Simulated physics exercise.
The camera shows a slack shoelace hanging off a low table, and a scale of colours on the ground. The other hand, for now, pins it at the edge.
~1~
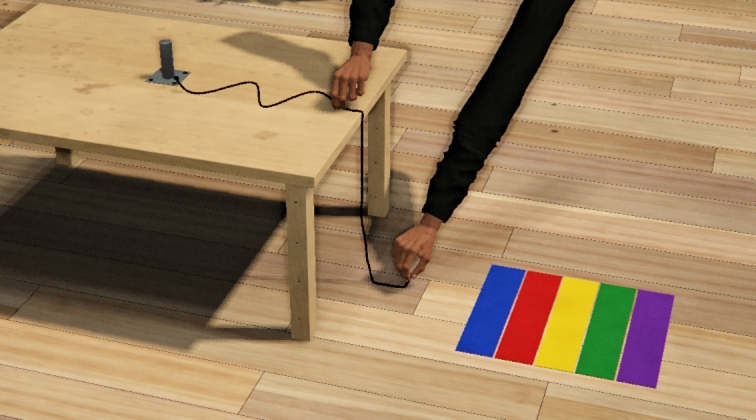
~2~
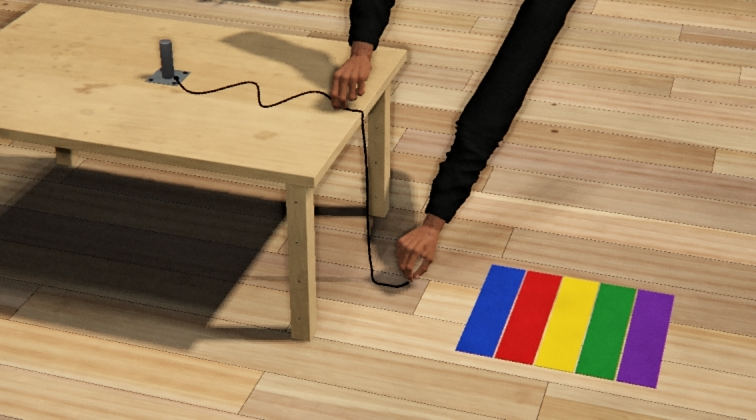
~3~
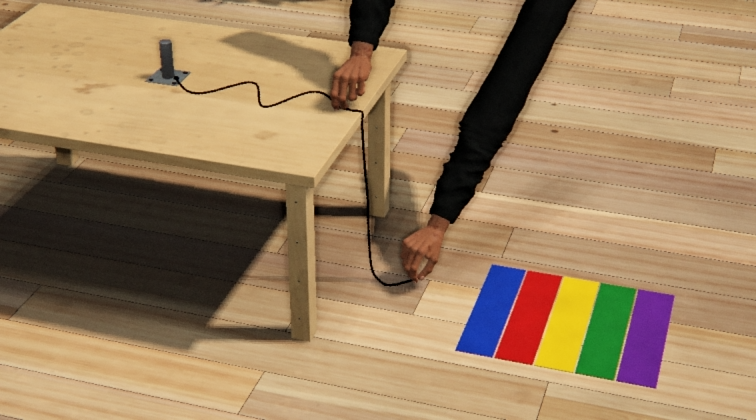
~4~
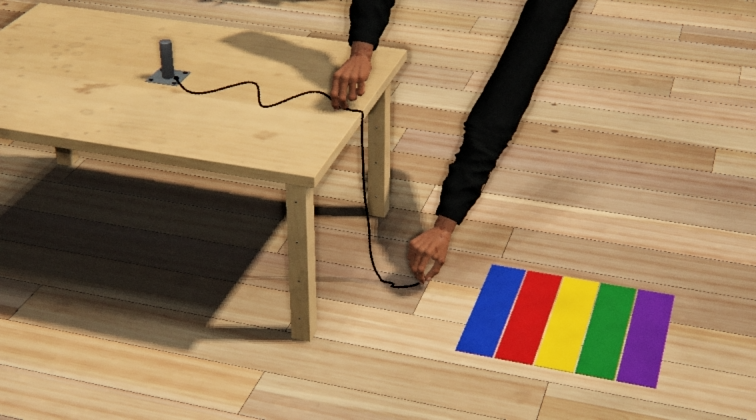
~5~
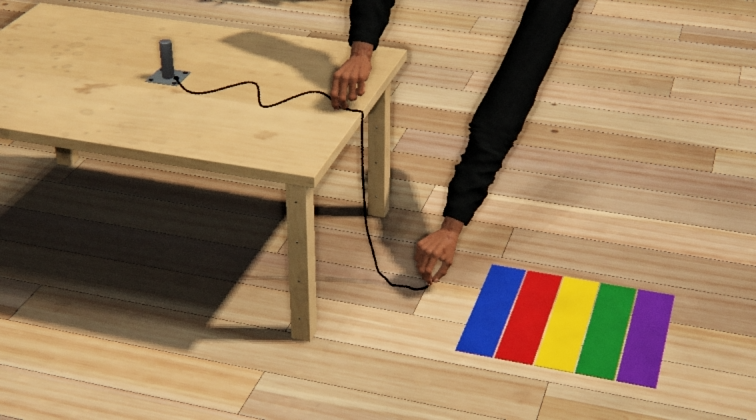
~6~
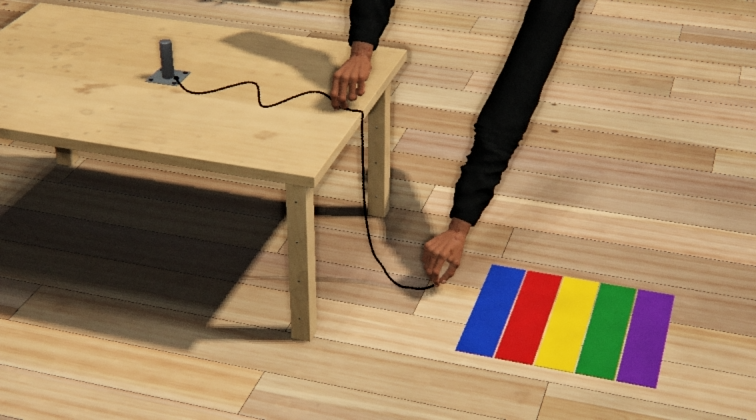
We see a dark cord running across a low wooden table and over its edge, where one hand pins it, while another hand near the floor draws the hanging end slightly right, toward a panel of coloured stripes.
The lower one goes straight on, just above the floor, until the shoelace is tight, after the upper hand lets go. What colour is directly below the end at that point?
The colour below it is purple.
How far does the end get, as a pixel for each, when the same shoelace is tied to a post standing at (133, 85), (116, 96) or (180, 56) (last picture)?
Respectively (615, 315), (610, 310) and (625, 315).
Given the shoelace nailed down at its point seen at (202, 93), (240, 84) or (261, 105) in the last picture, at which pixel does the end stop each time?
(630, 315), (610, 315), (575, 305).
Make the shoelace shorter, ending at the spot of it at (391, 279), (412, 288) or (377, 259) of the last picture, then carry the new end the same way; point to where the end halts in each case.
The three cuts give roughly (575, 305), (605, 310) and (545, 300) respectively.
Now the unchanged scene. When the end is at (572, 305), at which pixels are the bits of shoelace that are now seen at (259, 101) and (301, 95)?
Approx. (314, 101); approx. (364, 119).
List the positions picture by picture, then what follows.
End (410, 277); blue (480, 337); red (519, 344); yellow (559, 352); green (599, 359); purple (640, 367), in the first picture.
End (413, 278); shoelace through (190, 92) (258, 90) (301, 95) (359, 114) (367, 190) (371, 264), in the second picture.
End (418, 278), in the third picture.
End (425, 280); shoelace through (190, 92) (258, 90) (301, 95) (359, 114) (364, 189) (373, 264), in the fourth picture.
End (432, 281), in the fifth picture.
End (439, 282); shoelace through (190, 92) (258, 90) (301, 95) (359, 114) (364, 189) (381, 264), in the sixth picture.
Soon after, end near (571, 305); over yellow.
After that, end near (619, 314); over green.
At the stop, end near (647, 319); over purple. It halts on the purple strip.
